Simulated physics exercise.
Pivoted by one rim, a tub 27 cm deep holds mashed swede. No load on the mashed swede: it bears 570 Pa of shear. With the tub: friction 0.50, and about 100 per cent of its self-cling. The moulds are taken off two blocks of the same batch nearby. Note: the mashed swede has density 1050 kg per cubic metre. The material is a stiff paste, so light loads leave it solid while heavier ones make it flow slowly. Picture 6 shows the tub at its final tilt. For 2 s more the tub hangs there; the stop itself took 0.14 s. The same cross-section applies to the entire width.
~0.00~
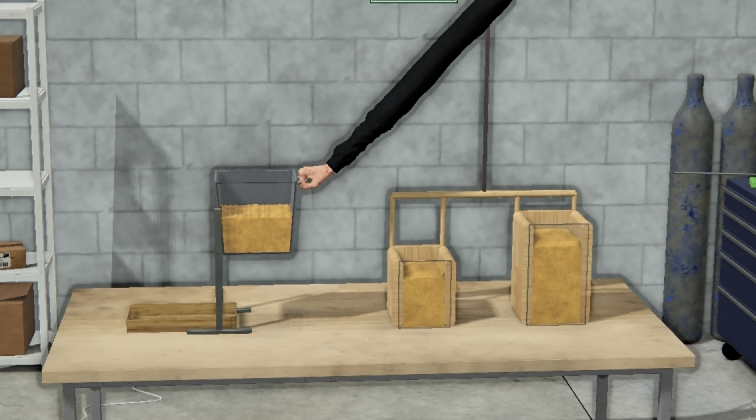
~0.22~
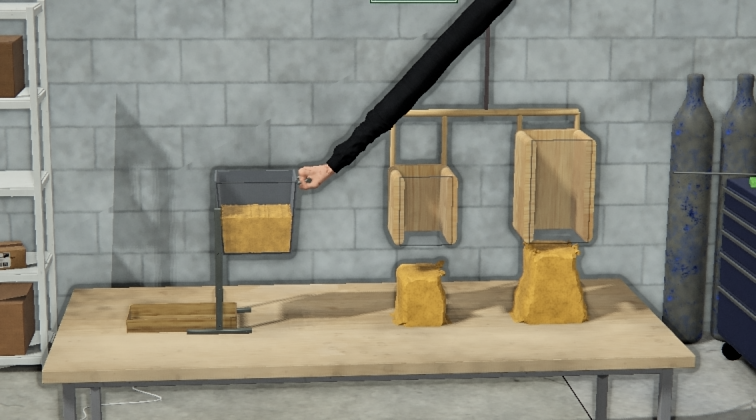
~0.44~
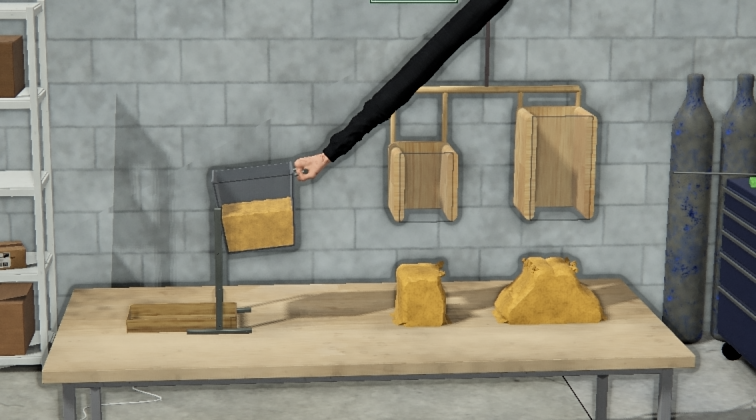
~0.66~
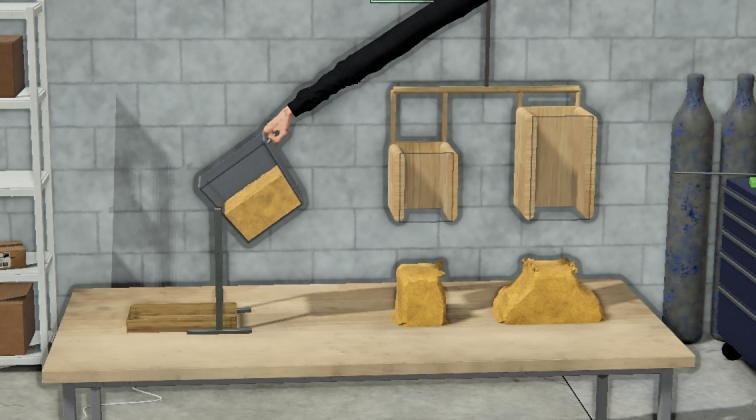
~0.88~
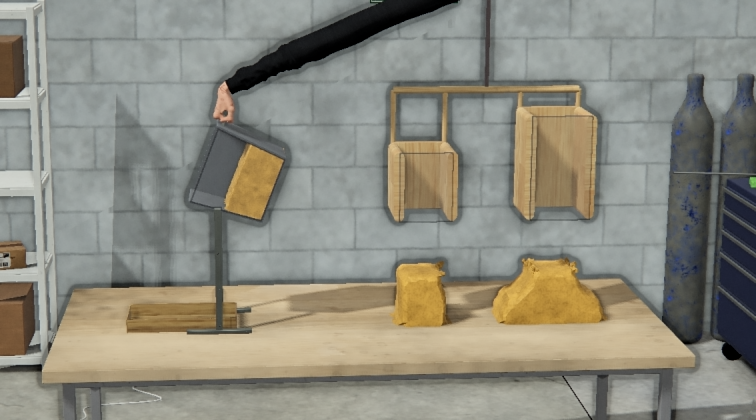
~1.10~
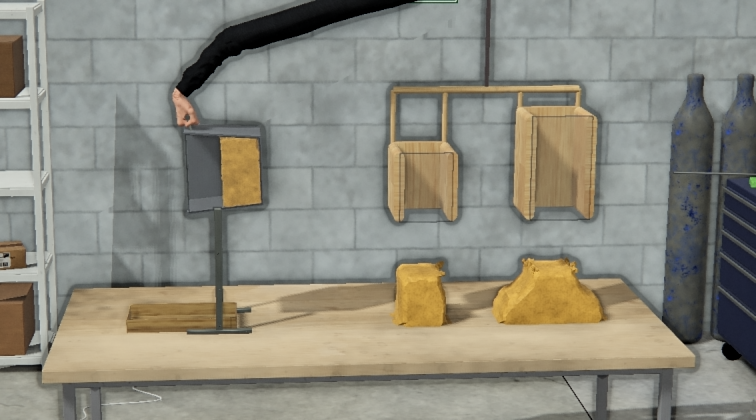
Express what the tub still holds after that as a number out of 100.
Something like 100 per cent.
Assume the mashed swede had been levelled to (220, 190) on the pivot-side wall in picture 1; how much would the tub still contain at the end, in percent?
About 50 per cent.
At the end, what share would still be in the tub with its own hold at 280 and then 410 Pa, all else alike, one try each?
60 in a hundred, followed by 75 in a hundred.
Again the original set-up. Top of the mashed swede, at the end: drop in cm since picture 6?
8 cm.
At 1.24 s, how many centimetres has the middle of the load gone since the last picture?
I'd estimate roughly 2 centimetres.
By 1.24 s, the tub is at 92 degrees and holds 100 %.
By 1.41 s, the tub is at 92 degrees and holds 100 %.
By 1.58 s, the tub is at 92 degrees and holds 100 %.
By 1.75 s, the tub is at 92 degrees and holds 100 %.
By 3.10 s, at the end, the tub is at 92 degrees and holds 100 %.
